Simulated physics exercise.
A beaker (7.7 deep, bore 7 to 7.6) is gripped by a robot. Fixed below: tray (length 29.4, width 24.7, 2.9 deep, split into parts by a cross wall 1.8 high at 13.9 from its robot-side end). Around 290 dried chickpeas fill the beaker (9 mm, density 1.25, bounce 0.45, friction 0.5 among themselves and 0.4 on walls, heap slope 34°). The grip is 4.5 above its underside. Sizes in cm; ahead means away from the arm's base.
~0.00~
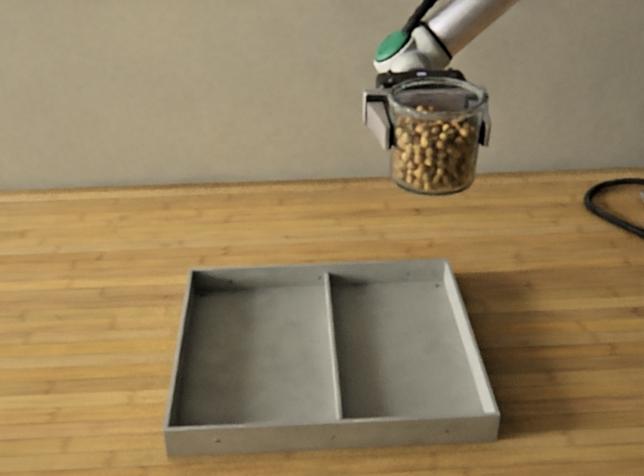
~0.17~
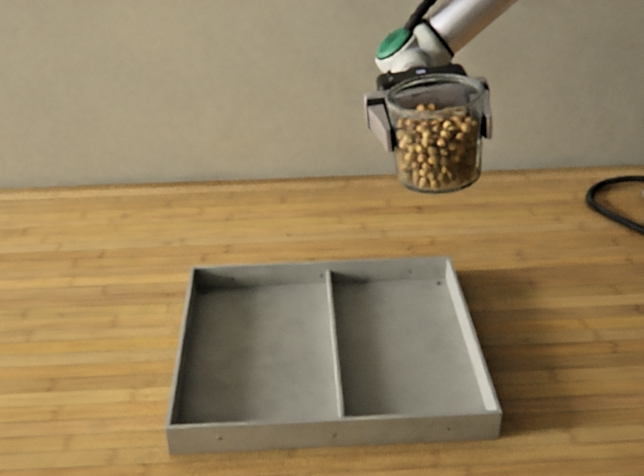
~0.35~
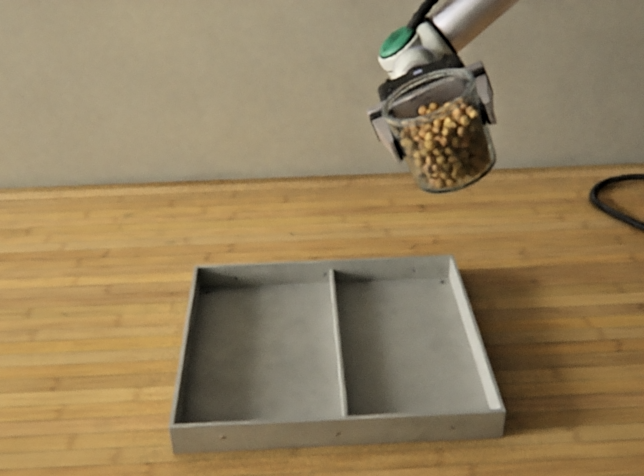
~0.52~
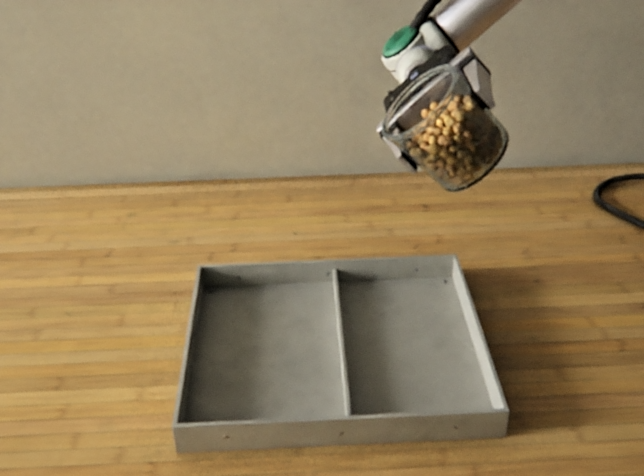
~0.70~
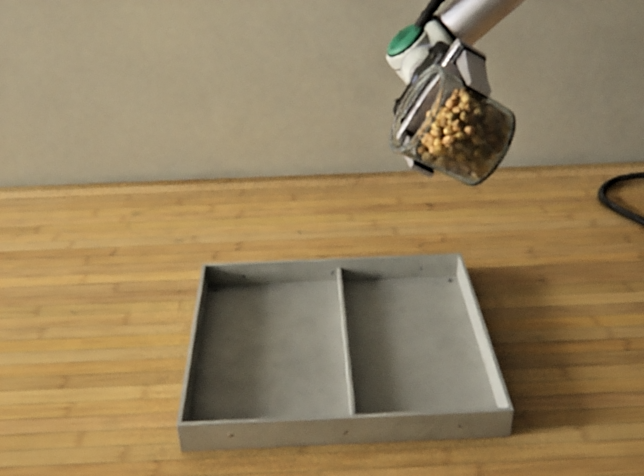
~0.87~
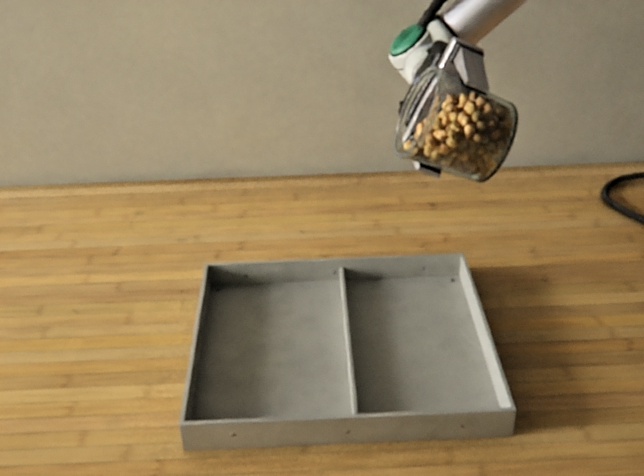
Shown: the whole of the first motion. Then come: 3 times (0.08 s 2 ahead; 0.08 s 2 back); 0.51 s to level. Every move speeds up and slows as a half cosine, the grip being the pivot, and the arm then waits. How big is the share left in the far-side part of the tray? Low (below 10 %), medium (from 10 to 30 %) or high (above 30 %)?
Share in the far-side part of the tray: Medium (from 10 to 30 %).
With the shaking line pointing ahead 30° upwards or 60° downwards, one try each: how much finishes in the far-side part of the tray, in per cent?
About 20 and 0 per cent.
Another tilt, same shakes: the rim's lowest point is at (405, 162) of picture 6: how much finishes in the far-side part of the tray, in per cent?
About 55 per cent.
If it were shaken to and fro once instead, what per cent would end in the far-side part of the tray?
Then about 10 per cent.
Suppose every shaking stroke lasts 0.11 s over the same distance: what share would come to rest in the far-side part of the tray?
Then about 5 per cent.
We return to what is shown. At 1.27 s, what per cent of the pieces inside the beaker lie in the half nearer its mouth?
About 40 per cent.
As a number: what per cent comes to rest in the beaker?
Roughly 75 per cent.
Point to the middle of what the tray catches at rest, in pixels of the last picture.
At about (307, 346).
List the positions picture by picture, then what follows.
The beaker middle at (435, 138), level; upper third of the load around (435, 131), from x 400 to 475, top at y 110; 289 in the beaker, in the first picture.
The beaker middle at (437, 136), tilted 6° forward; upper third of the load around (439, 128), from x 400 to 475, top at y 110, in the second picture.
The beaker middle at (442, 134), tilted 22° forward; upper third of the load around (449, 126), from x 405 to 485, top at y 105, in the third picture.
The beaker middle at (448, 132), tilted 43° forward; upper third of the load around (460, 121), from x 410 to 495, top at y 95, in the fourth picture.
The beaker middle at (454, 129), tilted 59° forward; upper third of the load around (468, 115), from x 420 to 505, top at y 95, in the fifth picture.
The beaker middle at (457, 128), tilted 65° forward; upper third of the load around (473, 116), from x 410 to 505, top at y 95; 289 in the beaker, in the sixth picture.
After 1.27 s, tilted 65° forward, highest piece 26 above the table; 243 in the beaker, 17 in the far-side part, 4 in the robot-side part, 25 in flight or on a rim.
After 1.66 s, tilted 21° forward, highest piece 28 above the table; 213 in the beaker, 49 in the far-side part, 25 in the robot-side part, 1 on the table or floor, 1 in flight or on a rim.
After 2.06 s, level, highest piece 27 above the table; 213 in the beaker, 49 in the far-side part, 26 in the robot-side part, 1 on the table or floor.
After 3.11 s, level, highest piece 27 above the table; 213 in the beaker, 49 in the far-side part, 26 in the robot-side part, 1 on the table or floor.
In the end, 213 in the beaker, 49 in the far-side part, 26 in the robot-side part, 1 on the table or floor. That is 17 % in the far-side part of the tray.
